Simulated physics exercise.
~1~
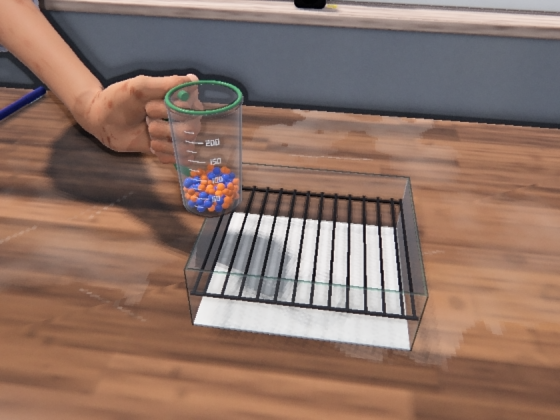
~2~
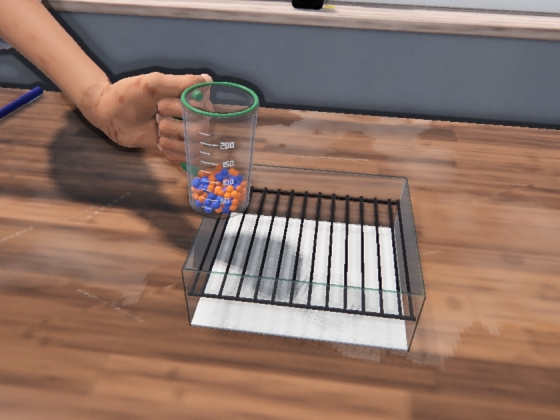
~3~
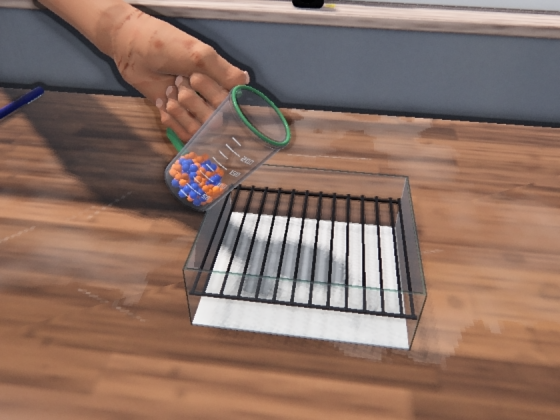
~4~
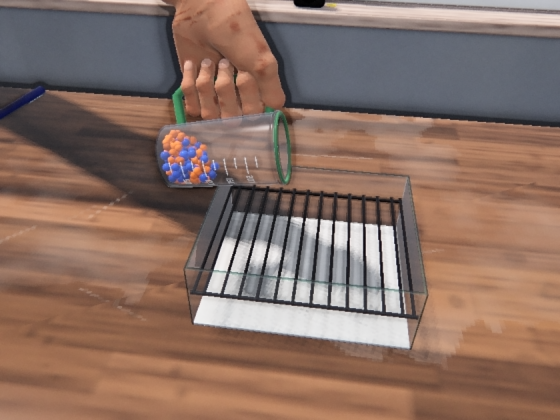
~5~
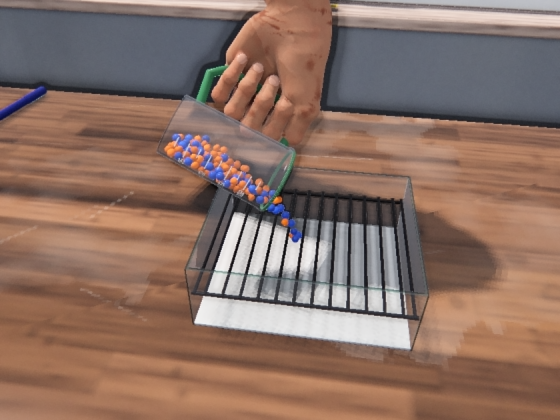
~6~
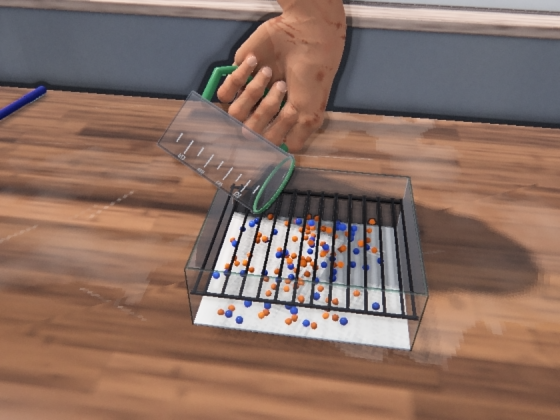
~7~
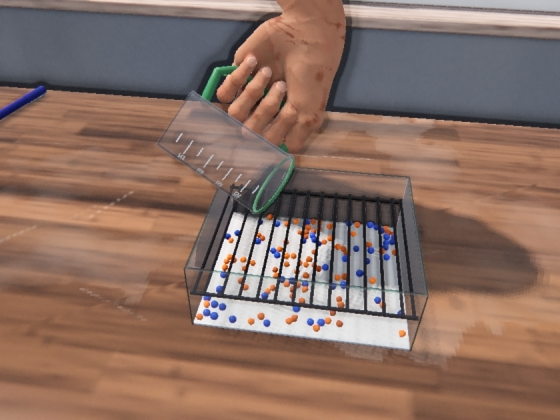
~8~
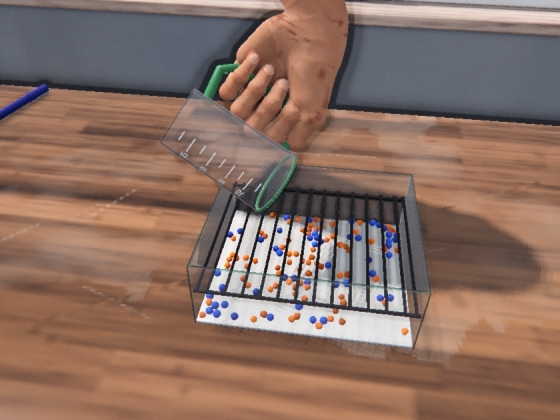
A hand moved a clear cup of mixed blue and orange beads slightly right, then tipped it over a clear box with a black wire rack. The beads poured out and scattered, and both colours ended up beneath the wires, leaving the cup empty.
